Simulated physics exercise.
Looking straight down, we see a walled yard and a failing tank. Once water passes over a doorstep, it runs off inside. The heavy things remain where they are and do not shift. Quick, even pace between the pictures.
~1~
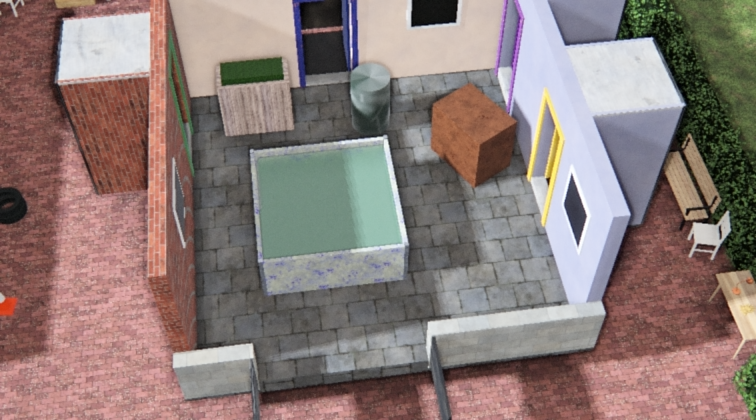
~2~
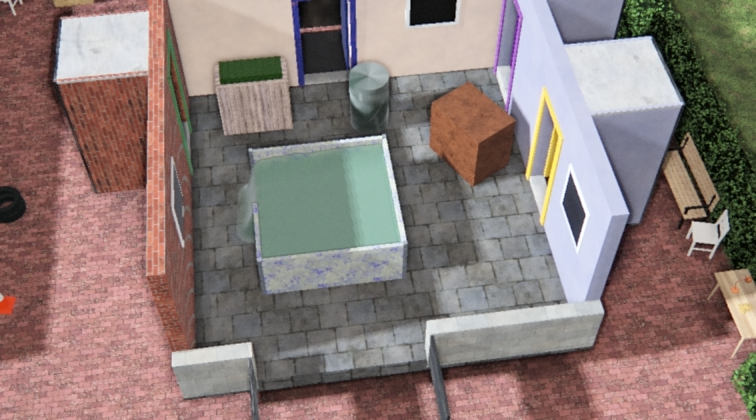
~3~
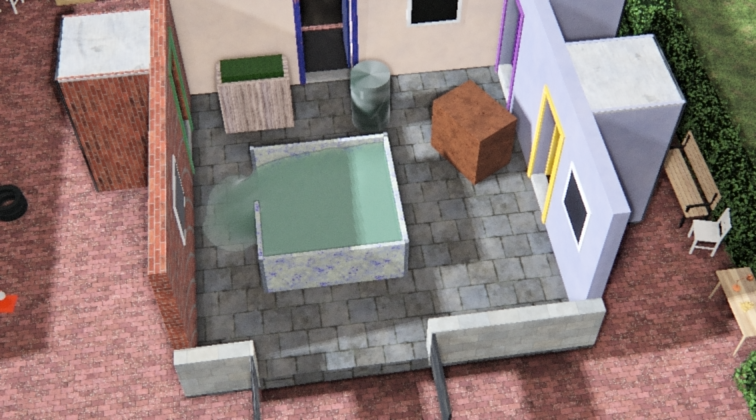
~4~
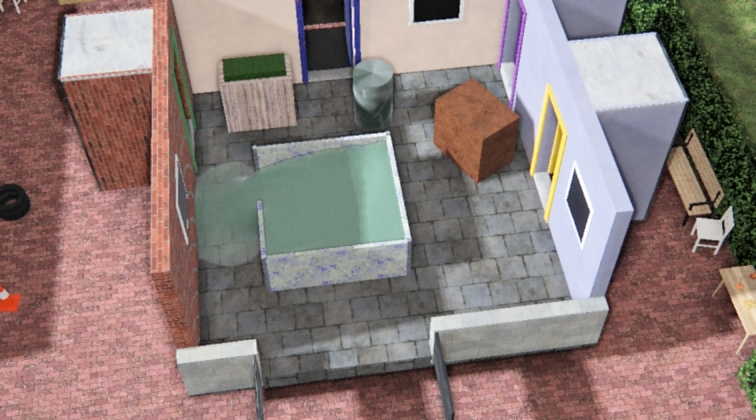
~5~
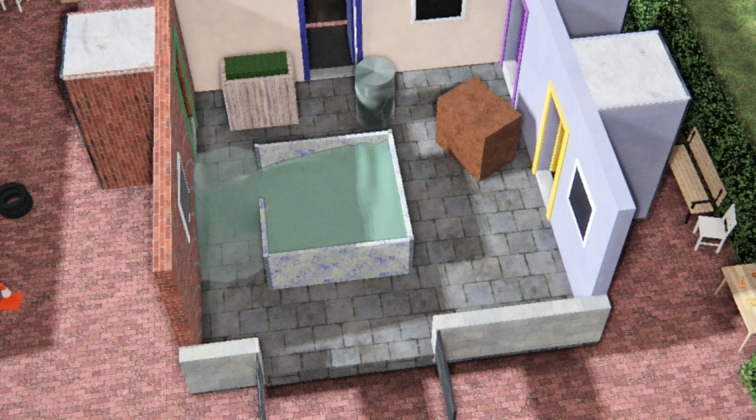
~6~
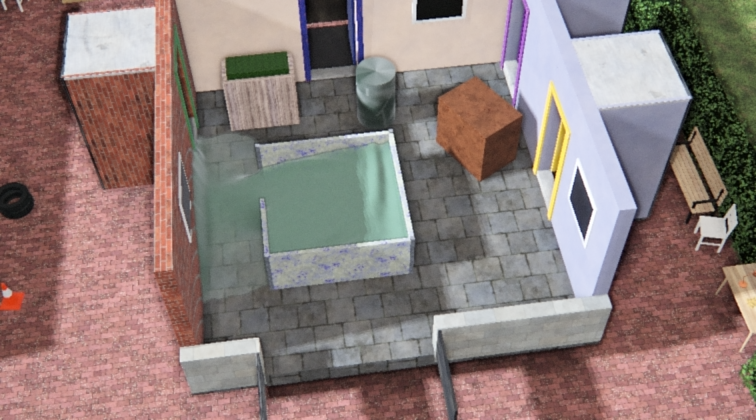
The footage shows a walled yard with a square tank of greenish water; the tank's left side opens and water pours out, spreading across the grey paving to the brick wall and then along it both ways.
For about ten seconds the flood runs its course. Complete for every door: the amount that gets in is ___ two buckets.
Green door: At most; purple door: At most; blue door: More than; yellow door: At most.
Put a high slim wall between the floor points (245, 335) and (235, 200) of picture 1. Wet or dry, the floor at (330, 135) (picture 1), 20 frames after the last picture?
That spot would be inundated.
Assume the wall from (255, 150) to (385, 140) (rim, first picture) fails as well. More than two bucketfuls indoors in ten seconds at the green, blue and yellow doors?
Here's how it turns out: The green door surpasses the limit, the blue door surpasses the limit, and the yellow door fails to reach the limit.
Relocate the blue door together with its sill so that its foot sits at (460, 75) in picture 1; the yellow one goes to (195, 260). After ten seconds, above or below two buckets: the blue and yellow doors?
As I see it, the blue door tops the limit and the yellow door tops the limit.
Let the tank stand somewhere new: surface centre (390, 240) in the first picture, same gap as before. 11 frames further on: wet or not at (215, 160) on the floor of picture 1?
Submerged.
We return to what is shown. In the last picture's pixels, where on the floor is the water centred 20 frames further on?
Point: (298, 205).
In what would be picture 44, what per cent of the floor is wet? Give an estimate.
Around 90 in a hundred.
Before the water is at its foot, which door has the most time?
The yellow door.
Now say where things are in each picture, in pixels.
The first frame shows the tank at (326, 200) is whole and still.
In the second frame, the front is at (248, 240), out from the gap at (258, 199).
In the third frame, water pours out at (260, 200) and has run to (214, 239).
In the fourth frame, the front is at (199, 255), out from the gap at (263, 200).
In the fifth frame, water pours out at (265, 198) and has run to (202, 277).
In the sixth frame, water pours out at (266, 198) and has run to (198, 138).
A moment on, water covers 20 % of the floor; the green door wet at the sill, nothing in, the purple door not reached, the blue door not reached, the yellow door not reached.
Next, water covers 35 % of the floor; the green door under two buckets in, the purple door not reached, the blue door wet at the sill, nothing in, the yellow door not reached.
Then, water covers 60 % of the floor; the green door under two buckets in, the purple door wet at the sill, nothing in, the blue door under two buckets in, the yellow door not reached.
Later, water covers 90 % of the floor; the green door under two buckets in, the purple door under two buckets in, the blue door over two buckets in, the yellow door wet at the sill, nothing in.
In the end, water covers 95 % of the floor; the green door under two buckets in, the purple door under two buckets in, the blue door over two buckets in, the yellow door wet at the sill, nothing in.
